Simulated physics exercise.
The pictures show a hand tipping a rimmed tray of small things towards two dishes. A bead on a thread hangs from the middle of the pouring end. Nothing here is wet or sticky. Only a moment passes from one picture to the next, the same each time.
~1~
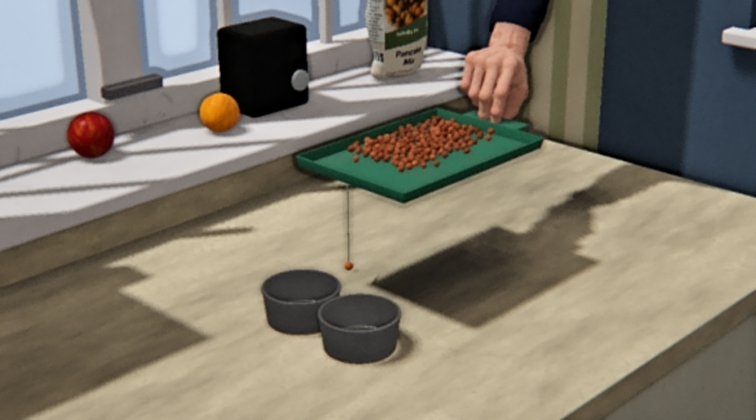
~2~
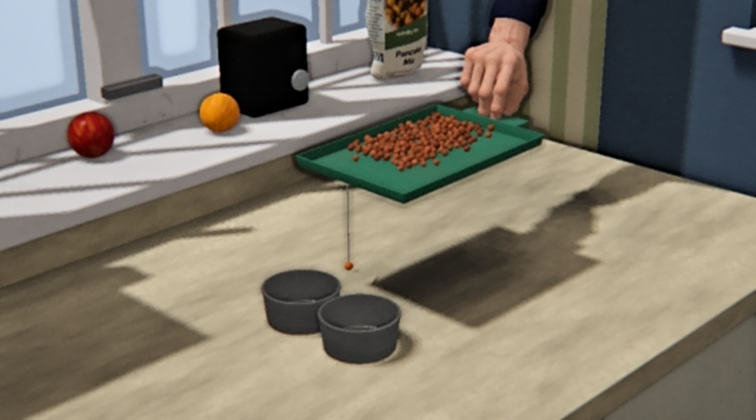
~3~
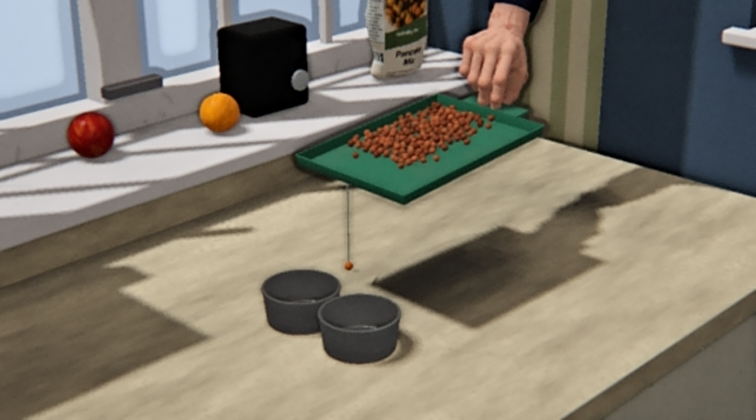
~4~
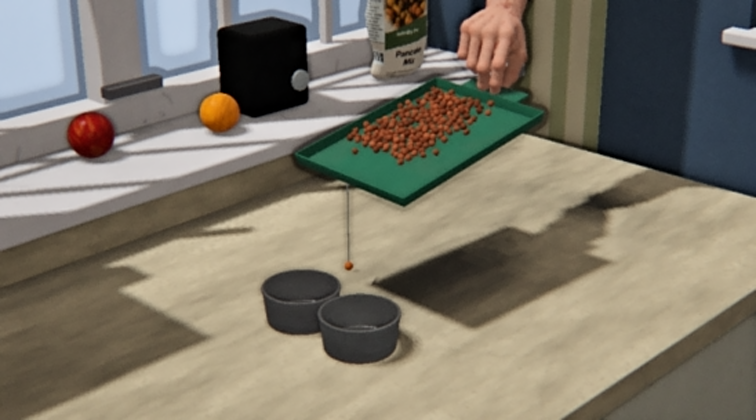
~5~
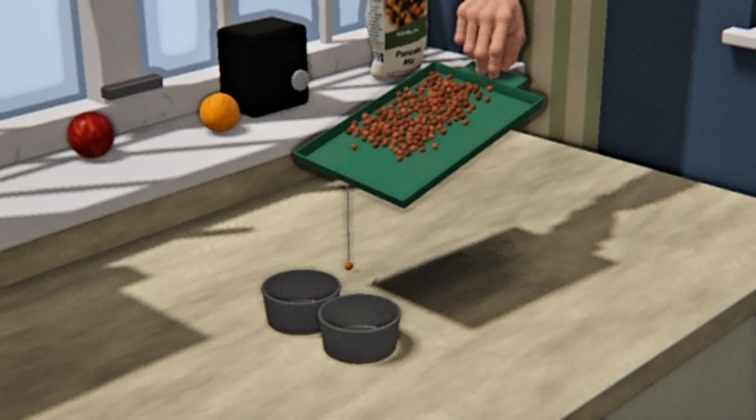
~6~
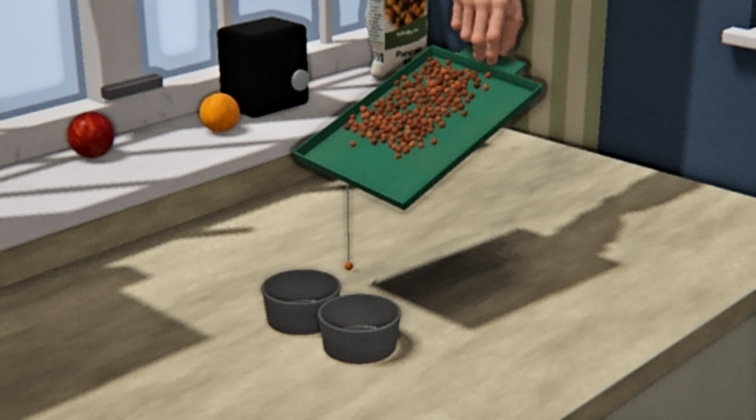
A hand raised the far end of a green tray of small reddish-brown pellets, tilting it more steeply toward two dark dishes on the counter, while a small orange bead hung still on its thread.
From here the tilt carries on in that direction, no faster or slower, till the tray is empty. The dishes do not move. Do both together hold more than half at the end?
In the dishes lies more than half of it.
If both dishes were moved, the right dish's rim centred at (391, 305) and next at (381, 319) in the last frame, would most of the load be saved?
One: Over half. Two: Most of it.
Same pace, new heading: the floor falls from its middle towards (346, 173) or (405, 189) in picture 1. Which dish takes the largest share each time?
One: The dish on the left. Two: The right dish.
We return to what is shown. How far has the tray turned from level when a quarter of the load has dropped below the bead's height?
Around 75° of tilt.
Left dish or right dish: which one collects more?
It is right.
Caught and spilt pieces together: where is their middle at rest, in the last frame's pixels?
Near (356, 337).
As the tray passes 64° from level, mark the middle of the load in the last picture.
Around (374, 180).
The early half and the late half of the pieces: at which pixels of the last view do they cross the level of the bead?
The first part at (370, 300); the rest at (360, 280).
Just after the last frame, tray tipped steeply; the larger part on the tray; just a few in the right dish; roughly a quarter in the air.
A moment on, tray tipped past a quarter turn; roughly half on the tray; roughly a quarter in the right dish; about a tenth in the left dish; about a tenth outside both; about a tenth in the air.
Further on, tray tipped past a quarter turn; roughly half in the right dish; roughly a quarter in the left dish; roughly a third outside both.
When it is over, tray tipped past a quarter turn; roughly half in the right dish; roughly a quarter in the left dish; roughly a third outside both.
